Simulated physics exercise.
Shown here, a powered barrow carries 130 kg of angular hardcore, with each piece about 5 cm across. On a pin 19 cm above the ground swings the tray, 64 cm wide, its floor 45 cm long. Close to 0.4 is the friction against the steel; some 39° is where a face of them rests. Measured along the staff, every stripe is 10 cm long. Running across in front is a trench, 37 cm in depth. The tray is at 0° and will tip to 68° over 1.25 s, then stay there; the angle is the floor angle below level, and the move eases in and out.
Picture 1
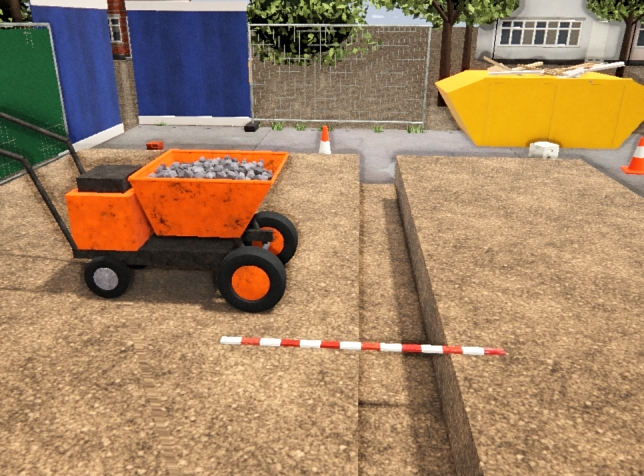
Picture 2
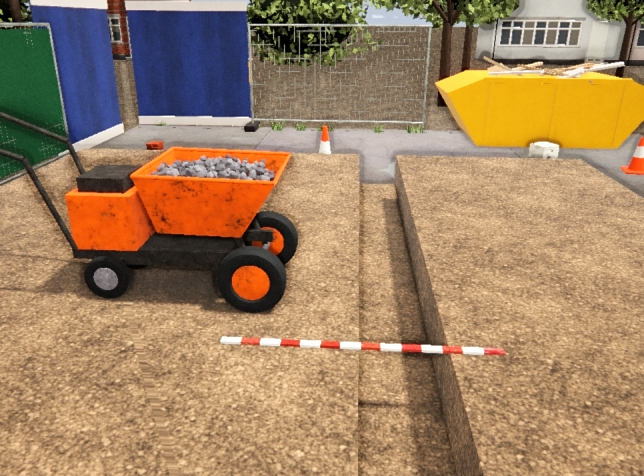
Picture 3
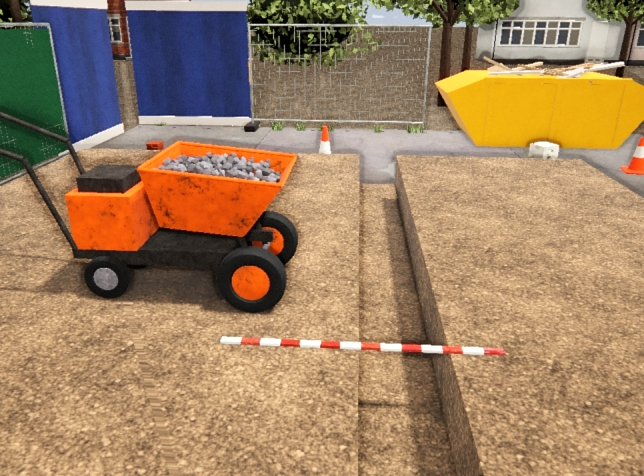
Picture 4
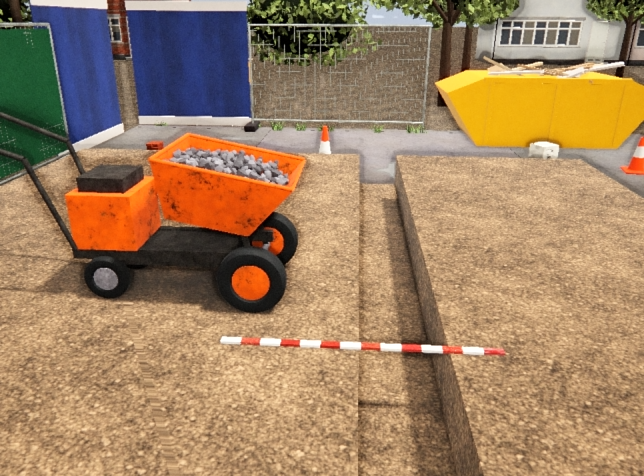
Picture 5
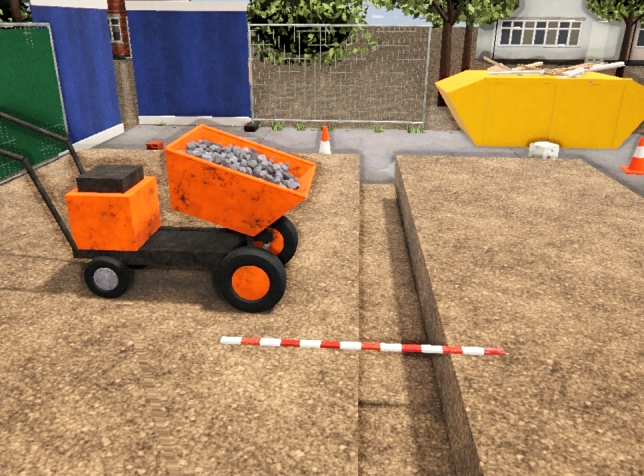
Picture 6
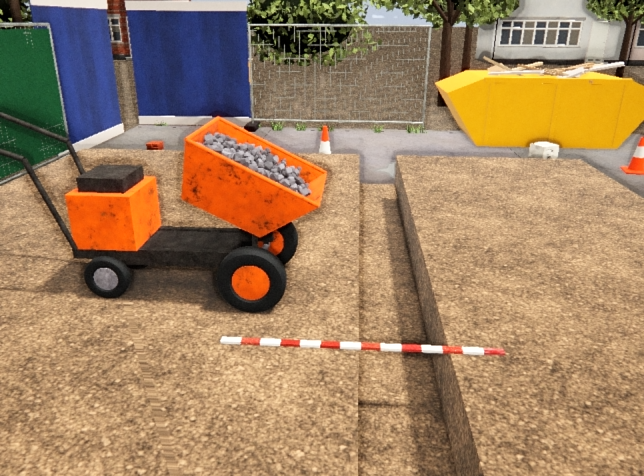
On a building site, an orange powered barrow stands still beside a trench, its stone-filled tray tilting steadily down to the right.
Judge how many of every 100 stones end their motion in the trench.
I would put it near 50 out of 100.
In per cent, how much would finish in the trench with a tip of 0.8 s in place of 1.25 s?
Roughly 55 per cent.
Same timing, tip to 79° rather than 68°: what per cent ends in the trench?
It would be close to 95 percent.
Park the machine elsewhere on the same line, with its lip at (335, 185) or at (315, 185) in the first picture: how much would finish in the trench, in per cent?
From the first spot near 25, from the second near 40 per cent.
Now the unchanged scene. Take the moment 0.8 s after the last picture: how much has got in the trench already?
Close to 20 per cent at that time.
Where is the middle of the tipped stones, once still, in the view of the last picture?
The tipped stones centre close to (395, 338).
Then, 0.4 s after the last picture the floor is at 58°, 100 % in the tray; the foremost stones are at (356, 237).
Then, 0.8 s after the last picture the floor is at 68°, 82 % in the tray, 18 % in the trench; the foremost stones are at (430, 357).
Then, 1.2 s after the last picture the floor is at 68°, 68 % in the tray, 32 % in the trench; the foremost stones are at (428, 349).
Then, 3.1 s after the last picture the floor is at 68°, 50 % in the tray, 50 % in the trench; the foremost stones are at (427, 342).
